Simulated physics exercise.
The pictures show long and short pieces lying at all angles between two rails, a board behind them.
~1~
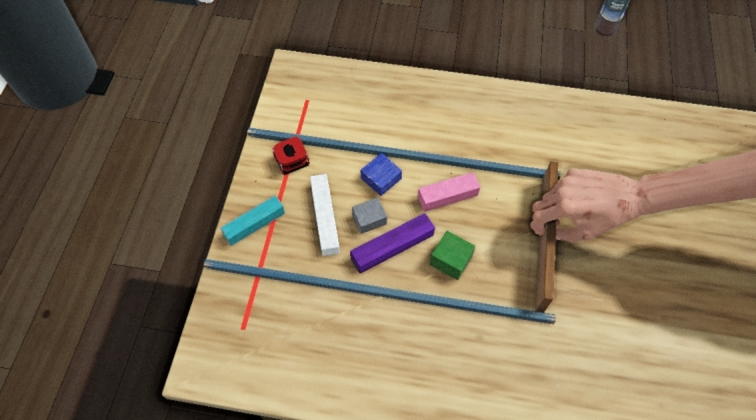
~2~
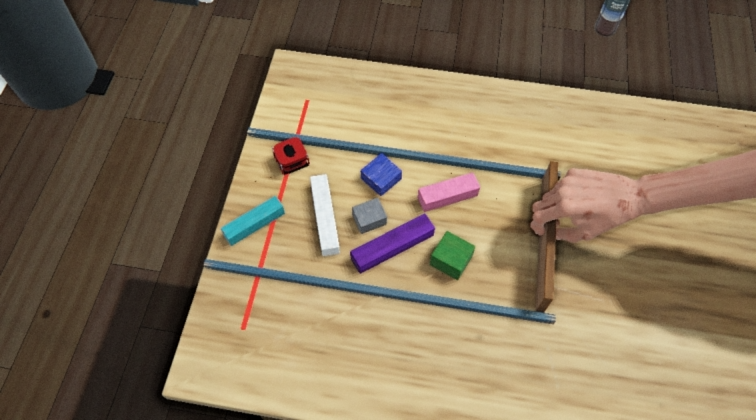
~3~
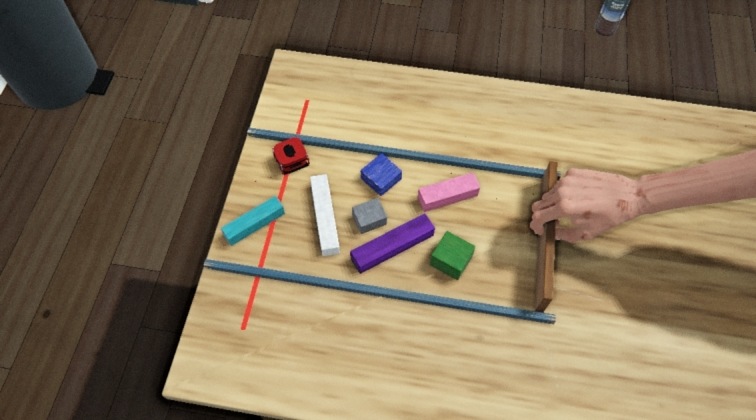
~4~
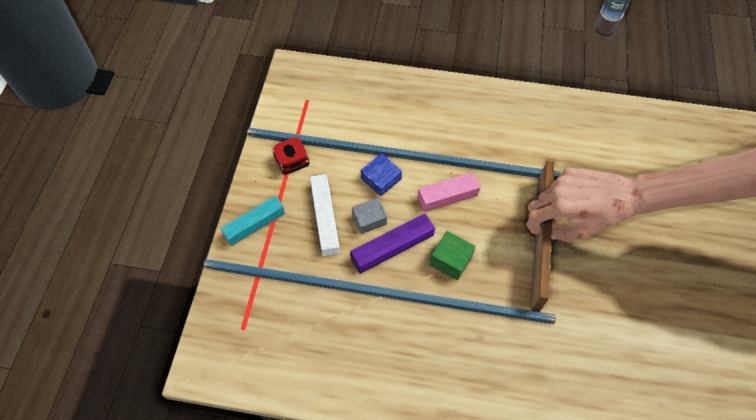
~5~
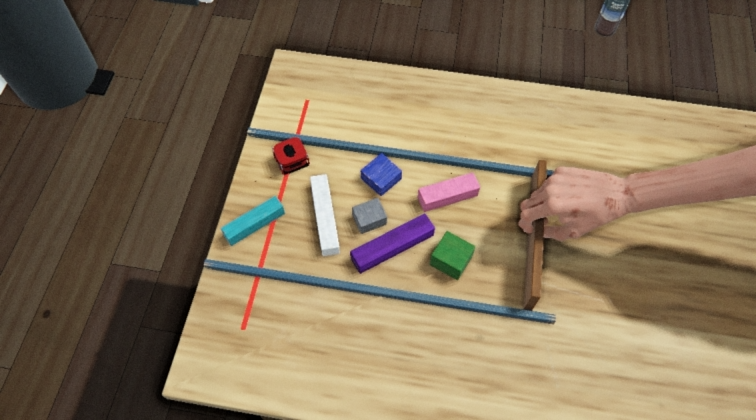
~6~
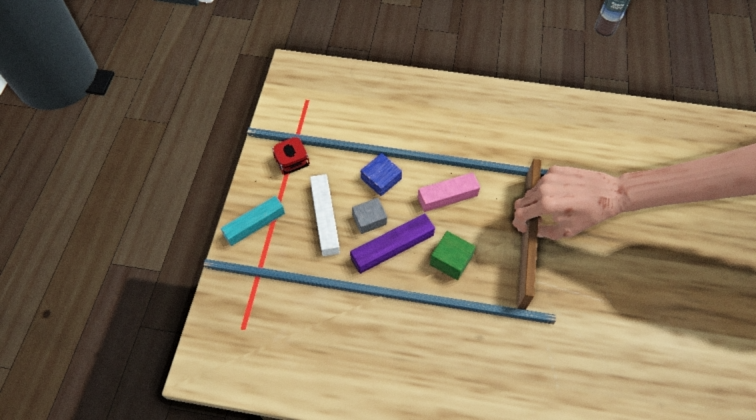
A hand holding a wooden board across two blue rails, then sliding it slightly left while the scattered coloured blocks stay still.
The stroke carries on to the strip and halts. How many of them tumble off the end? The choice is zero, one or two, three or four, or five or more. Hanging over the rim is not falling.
Here the number that fall off is three or four.
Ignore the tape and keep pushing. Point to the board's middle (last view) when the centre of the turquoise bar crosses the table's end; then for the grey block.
Its middle is around (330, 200) and around (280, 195).
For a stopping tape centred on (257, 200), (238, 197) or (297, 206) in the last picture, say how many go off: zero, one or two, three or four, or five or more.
In that order: Five or over; more than four; 1 or 2.
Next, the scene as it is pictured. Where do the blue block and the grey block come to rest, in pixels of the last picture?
First (254, 151), then (224, 196).
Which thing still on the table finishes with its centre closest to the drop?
Foremost is the grey block.
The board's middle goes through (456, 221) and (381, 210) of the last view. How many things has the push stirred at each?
2 and 6.
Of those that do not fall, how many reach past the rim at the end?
Overhanging: 3.
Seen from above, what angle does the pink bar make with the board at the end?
About 35°.
A little later, none off yet; turquoise bar at rest near (253, 221); red case at rest near (291, 156); white bar at rest near (323, 213).
When it is over, the number that fall off is three or four; down, white bar, red case and turquoise bar.
